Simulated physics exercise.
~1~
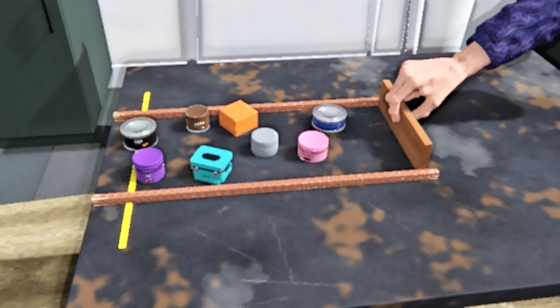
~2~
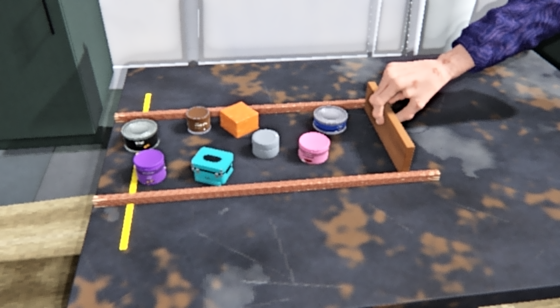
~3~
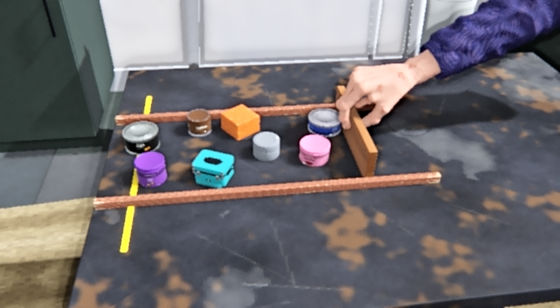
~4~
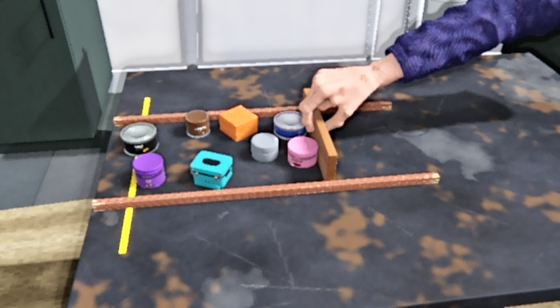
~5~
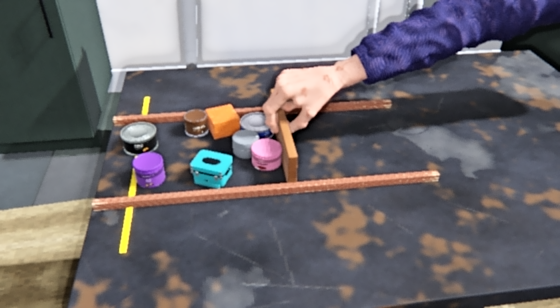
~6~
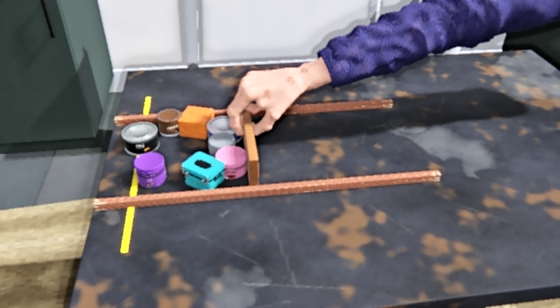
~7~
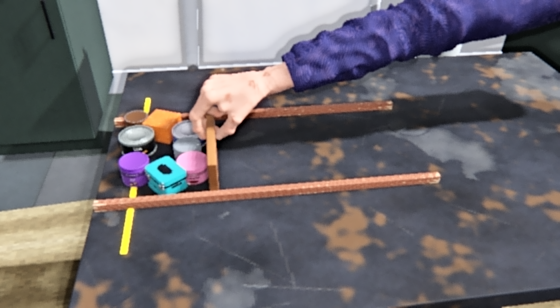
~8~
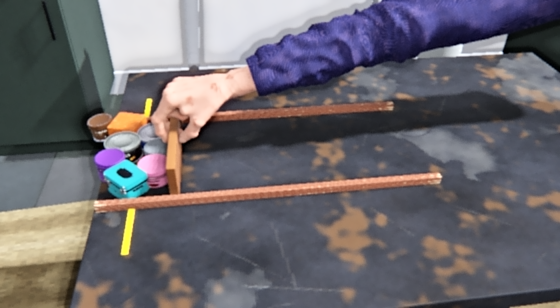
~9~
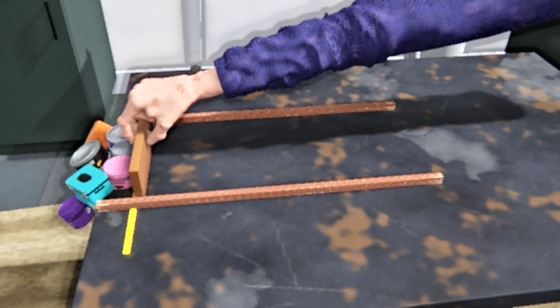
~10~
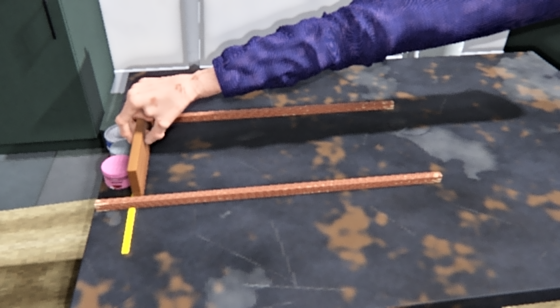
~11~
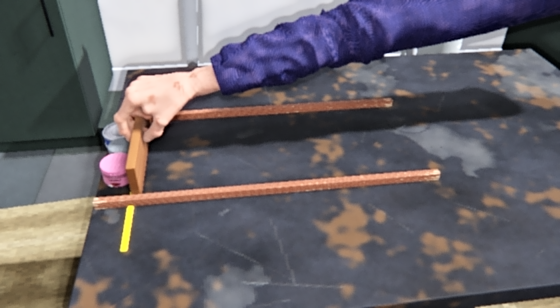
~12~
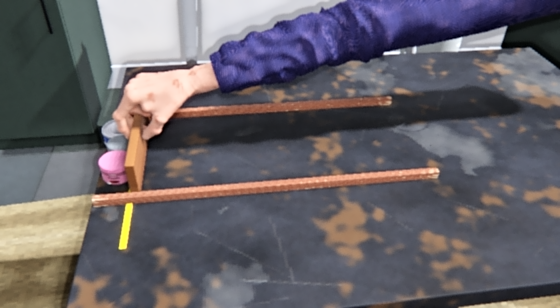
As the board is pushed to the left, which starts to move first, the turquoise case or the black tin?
The turquoise case starts to move first, while the black tin is still at rest and only starts moving later.
